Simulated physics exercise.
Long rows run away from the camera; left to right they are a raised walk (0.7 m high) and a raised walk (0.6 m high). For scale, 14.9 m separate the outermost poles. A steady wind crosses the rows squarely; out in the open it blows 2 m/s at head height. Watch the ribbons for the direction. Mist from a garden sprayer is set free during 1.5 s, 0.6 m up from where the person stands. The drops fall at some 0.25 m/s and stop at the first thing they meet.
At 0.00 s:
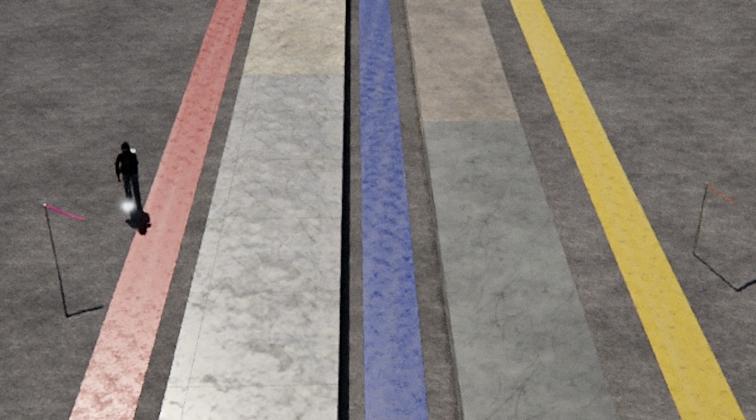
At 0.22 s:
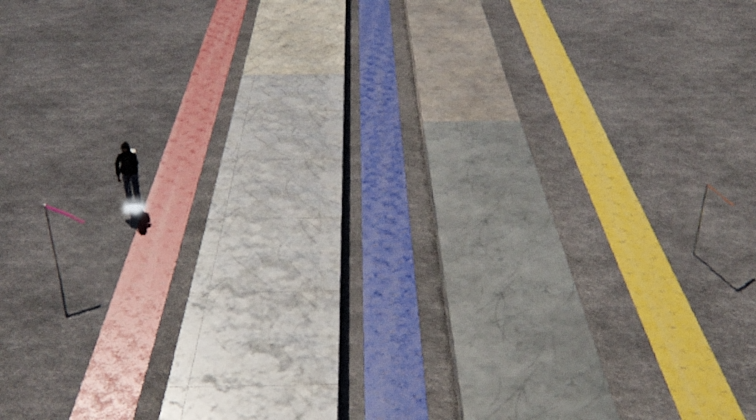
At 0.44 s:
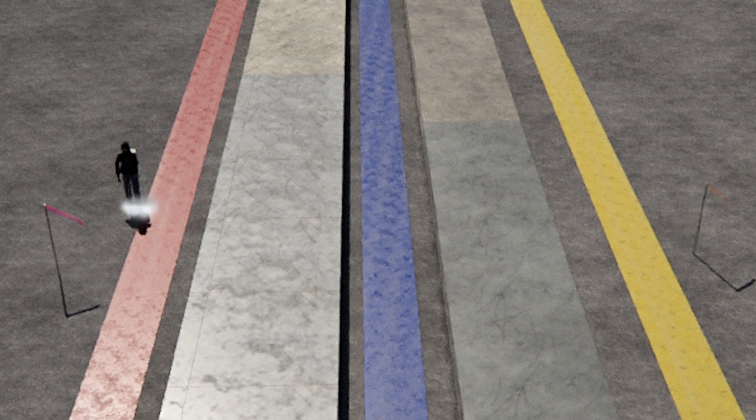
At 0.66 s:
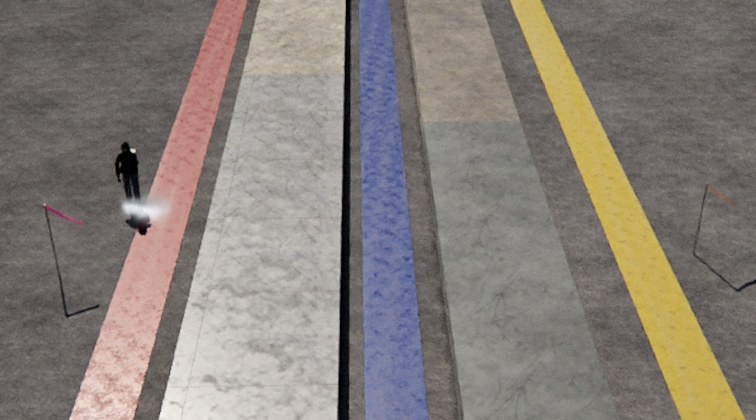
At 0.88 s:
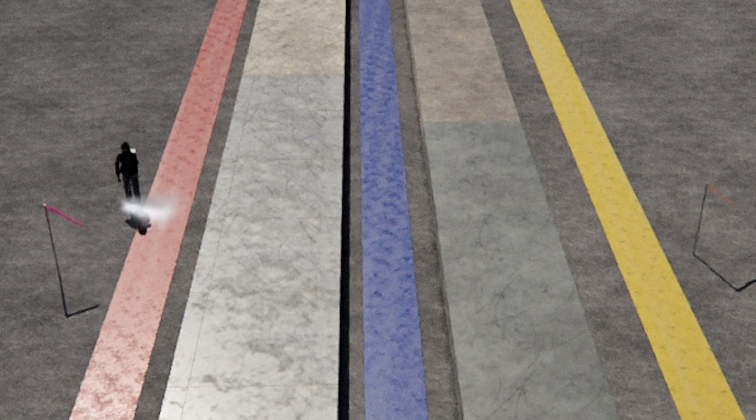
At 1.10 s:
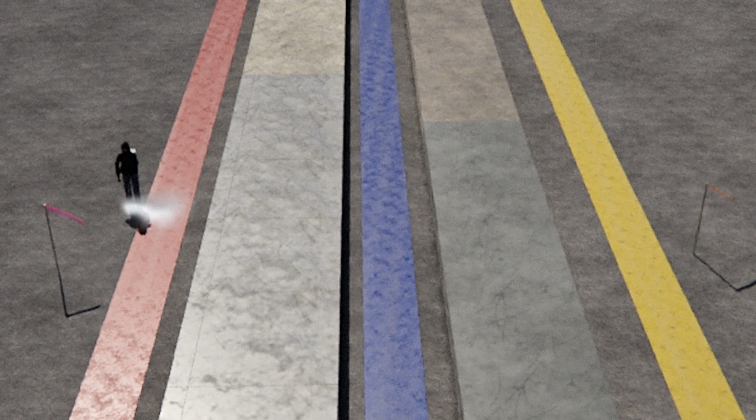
At the start, a dark figure stands left of a red stripe with a small white puff of mist near its feet, beside two raised walks, a blue stripe and a yellow one. The mist then stretches rightward across the red stripe, thinning at its edge, while the figure stays still.
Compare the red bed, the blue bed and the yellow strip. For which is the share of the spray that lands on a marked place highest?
The red one.
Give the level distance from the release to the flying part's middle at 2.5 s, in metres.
About 1.5 m.
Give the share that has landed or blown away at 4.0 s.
Some 60 per cent.
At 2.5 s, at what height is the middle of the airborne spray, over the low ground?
Roughly 0.4 m up.
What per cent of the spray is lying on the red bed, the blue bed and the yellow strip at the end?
Roughly 30 % red, 3 % blue, 1 % yellow.
After 2.5 s, 20 % is no longer flying here, and 0 % lies on the yellow strip, 0 % on the blue bed and 16 % on the red bed; the middle of what still flies is 0.5 m above the low ground, near (189, 208).
After 4.0 s, 60 % is no longer flying here, and 0 % lies on the yellow strip, 0 % on the blue bed and 28 % on the red bed; the middle of what still flies is 0.9 m above the low ground, near (252, 193).
After 8.0 s, 87 % is no longer flying here, and 0 % lies on the yellow strip, 1 % on the blue bed and 28 % on the red bed; the middle of what still flies is 0.7 m above the low ground, near (517, 193).
After 20.0 s, 99 % is no longer flying here, and 1 % lies on the yellow strip, 3 % on the blue bed and 28 % on the red bed.
After 45.0 s, 100 % is no longer flying here, and 1 % lies on the yellow strip, 3 % on the blue bed and 28 % on the red bed.
